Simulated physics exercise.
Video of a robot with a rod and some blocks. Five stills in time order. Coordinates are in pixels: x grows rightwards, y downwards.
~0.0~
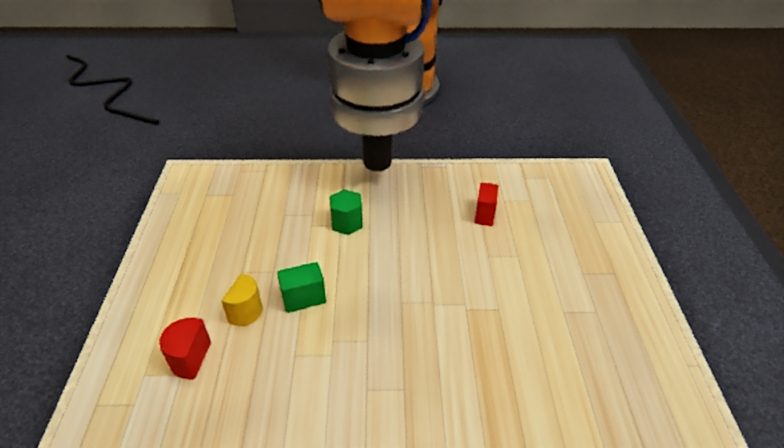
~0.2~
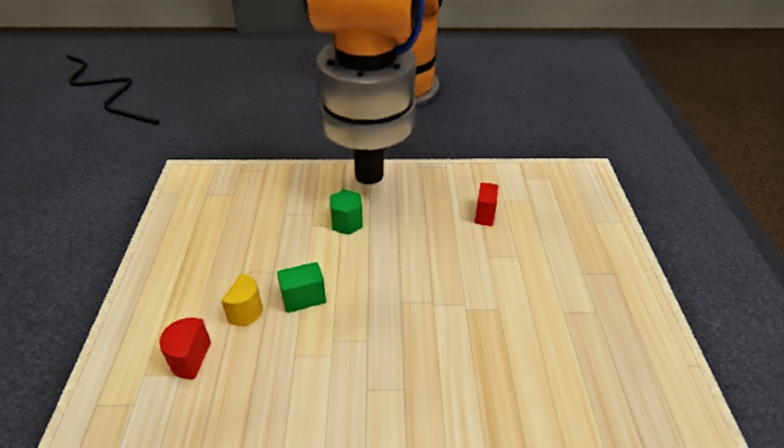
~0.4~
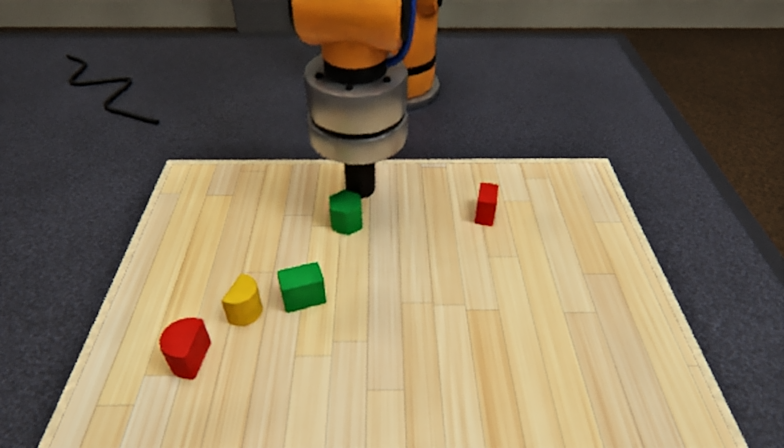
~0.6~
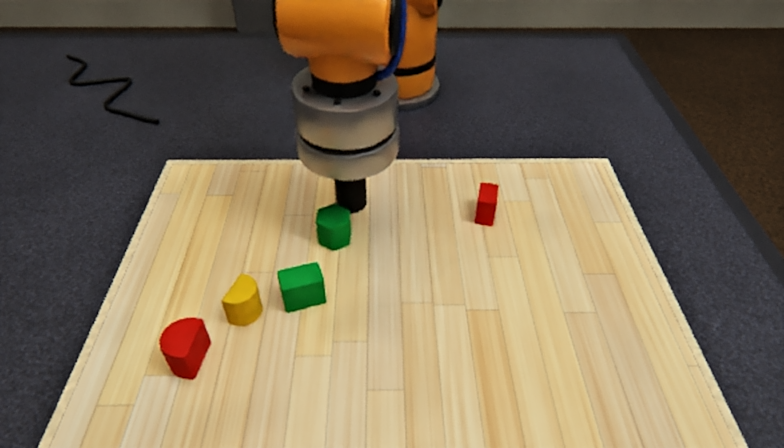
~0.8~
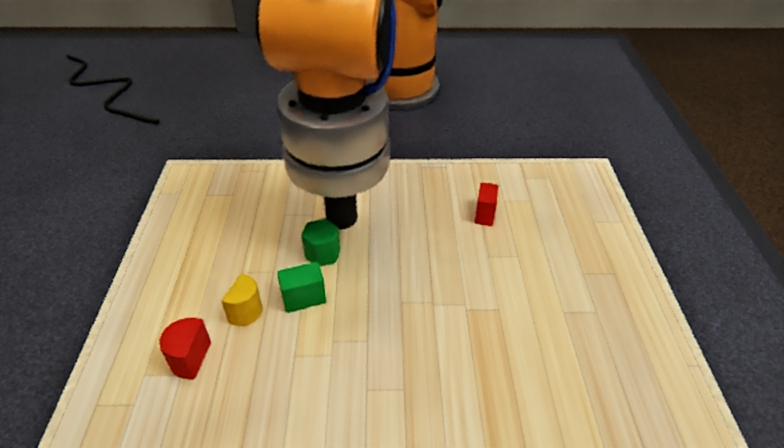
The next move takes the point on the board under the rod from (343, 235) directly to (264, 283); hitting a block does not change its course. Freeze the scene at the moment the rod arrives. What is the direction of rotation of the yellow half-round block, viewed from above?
From overhead, the rotation is clockwise.
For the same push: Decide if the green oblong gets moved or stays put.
By the last moment, the green oblong will have left its place.
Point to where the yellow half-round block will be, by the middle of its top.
It is going to be at (219, 310).
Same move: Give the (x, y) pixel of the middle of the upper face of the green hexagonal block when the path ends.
The middle of its upper face should be somewhere near (253, 289).
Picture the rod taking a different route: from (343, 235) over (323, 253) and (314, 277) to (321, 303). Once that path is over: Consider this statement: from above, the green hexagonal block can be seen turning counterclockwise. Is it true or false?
The claim does not hold.
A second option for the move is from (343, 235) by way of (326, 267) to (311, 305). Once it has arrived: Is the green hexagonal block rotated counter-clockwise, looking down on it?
In short: No.
What follows on the original path. One third of the way, rod (315, 236); green hexagonal block (297, 250), turned 20° anticlockwise.
Two thirds of the way, rod (289, 251); green oblong (297, 285), turned 30° anticlockwise; green hexagonal block (274, 269), turned 40° anticlockwise.
At the end, rod (260, 268); yellow half-round block (219, 310), turned 20° clockwise; green oblong (297, 286), turned 35° anticlockwise; green hexagonal block (253, 289), turned 65° anticlockwise.
